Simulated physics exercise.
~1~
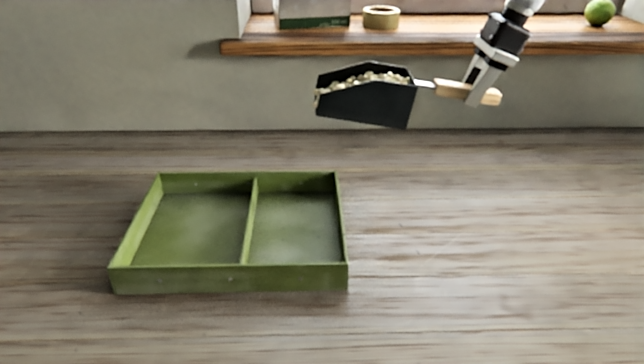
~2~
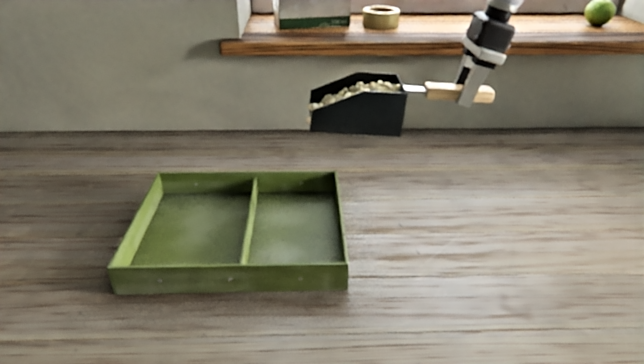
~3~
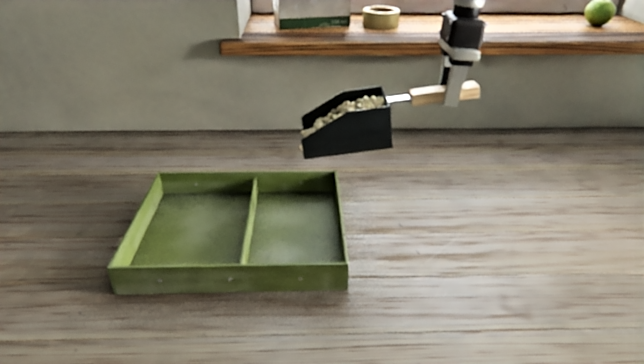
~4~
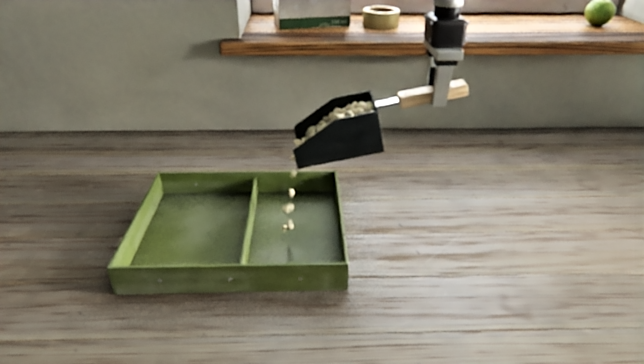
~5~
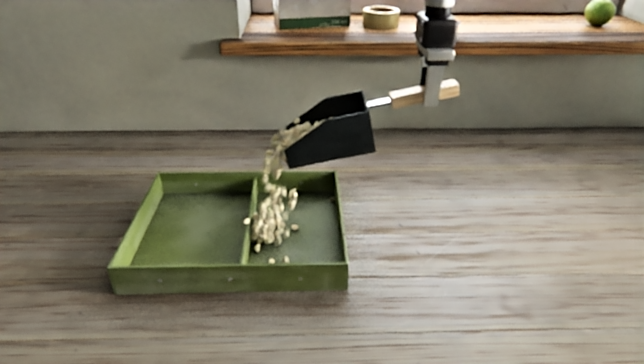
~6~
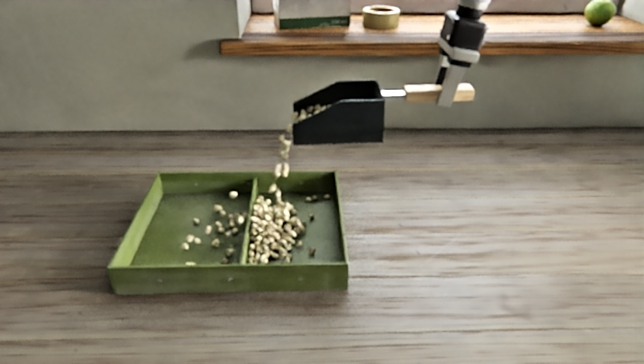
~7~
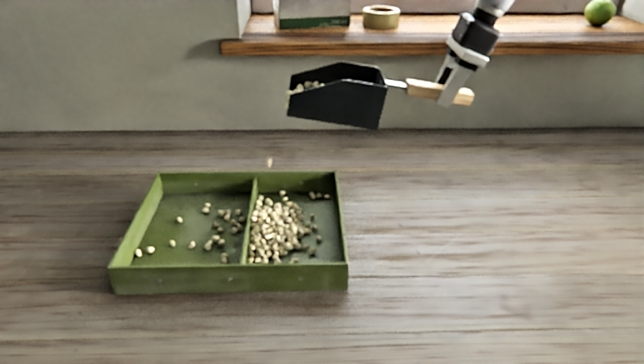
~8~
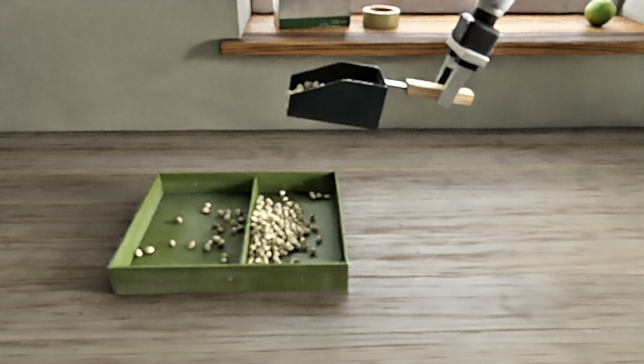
A black scoop of pale dried beans, gripped by a robot arm, moved left and down, tipped over a green divided tray and poured most into the right part, some landing left, then tilted back and rose, still holding some.
